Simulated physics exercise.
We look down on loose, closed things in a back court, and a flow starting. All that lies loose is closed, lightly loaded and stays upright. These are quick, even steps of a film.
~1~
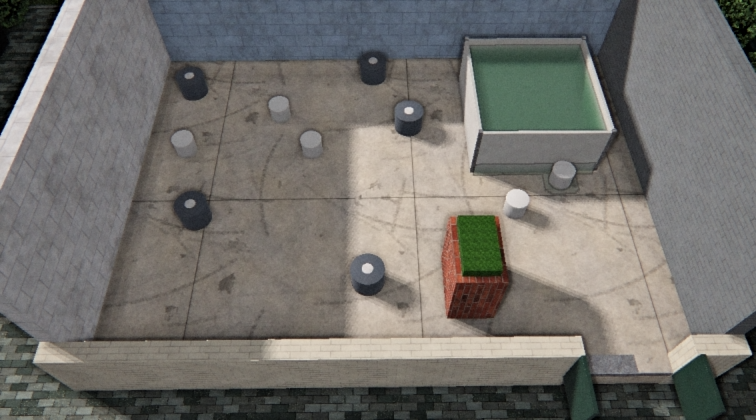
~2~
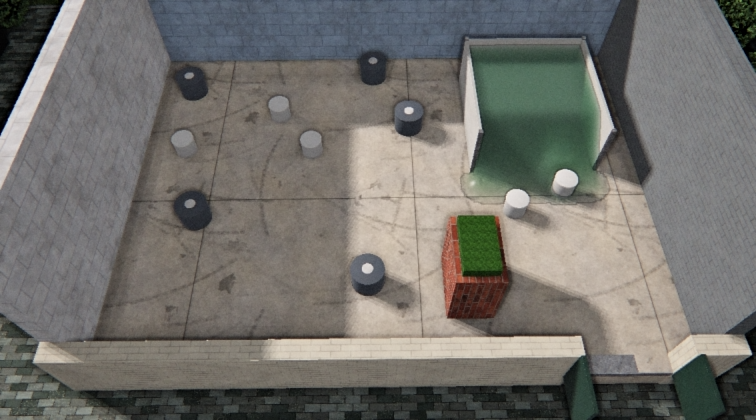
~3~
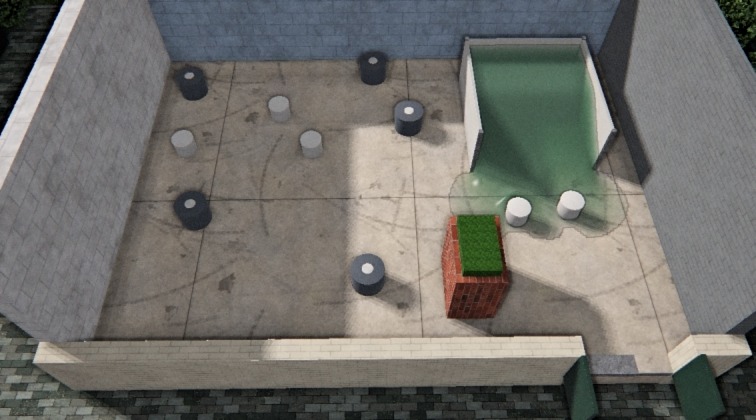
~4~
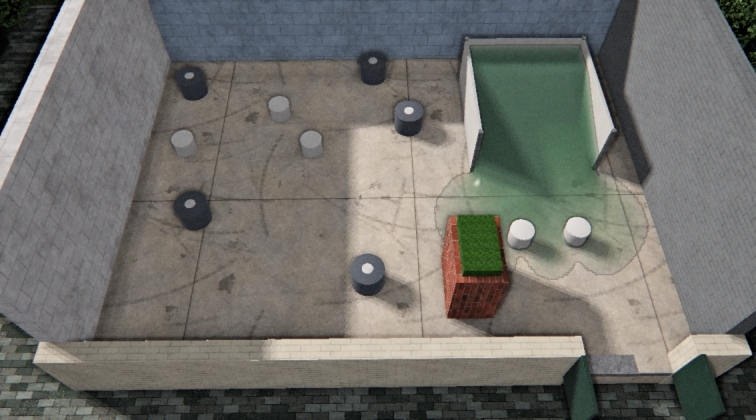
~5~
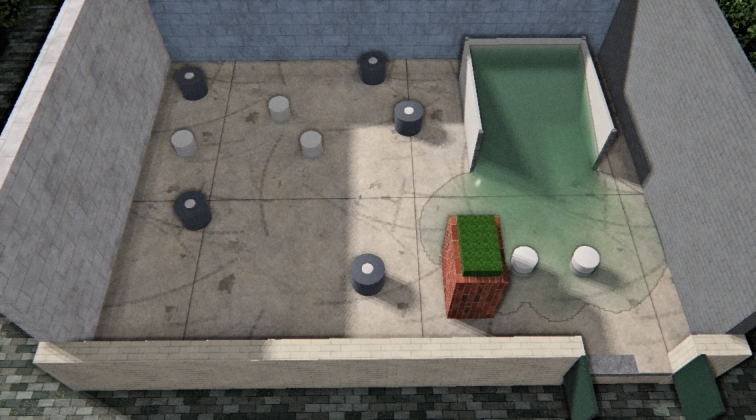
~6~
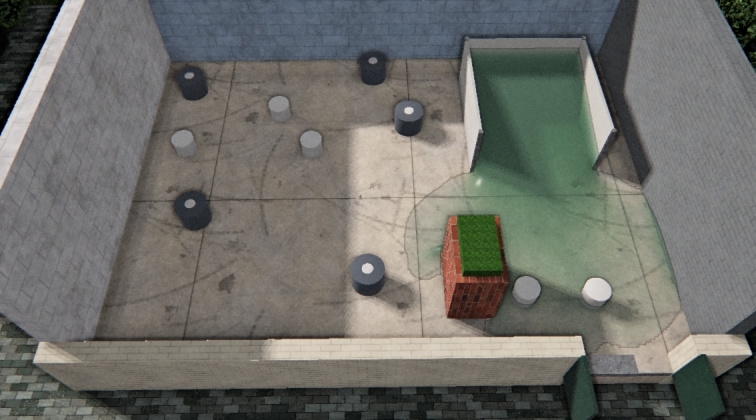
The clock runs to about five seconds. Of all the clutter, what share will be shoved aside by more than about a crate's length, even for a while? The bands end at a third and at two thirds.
Share: From one to two thirds.
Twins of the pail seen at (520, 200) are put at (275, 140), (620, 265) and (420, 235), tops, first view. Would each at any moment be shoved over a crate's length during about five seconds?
In turn: Never so far, pushed that far, that far or more.
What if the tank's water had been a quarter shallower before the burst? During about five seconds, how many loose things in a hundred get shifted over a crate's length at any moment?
Roughly 30 per cent.
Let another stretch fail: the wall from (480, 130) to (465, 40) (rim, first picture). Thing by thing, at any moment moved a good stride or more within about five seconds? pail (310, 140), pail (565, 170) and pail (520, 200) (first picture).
In that order: That far or more, no, never so far.
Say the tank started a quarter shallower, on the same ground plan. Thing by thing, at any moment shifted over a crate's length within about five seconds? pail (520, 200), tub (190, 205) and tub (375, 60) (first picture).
One after the other: Swept aside, short of that, less than that.
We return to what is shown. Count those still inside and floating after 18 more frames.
1 of them.
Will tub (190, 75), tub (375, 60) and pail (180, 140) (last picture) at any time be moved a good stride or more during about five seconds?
In turn: Less than that, under that, not that far.
A moment on, 2 of 10 are well off their spots; 1 afloat.
Next, 3 of 10 are well off their spots; 1 afloat.
Later, 3 of 10 are well off their spots; 1 afloat.
In the end, 4 of 10 are well off their spots, and 4 have been at some point; 2 afloat.
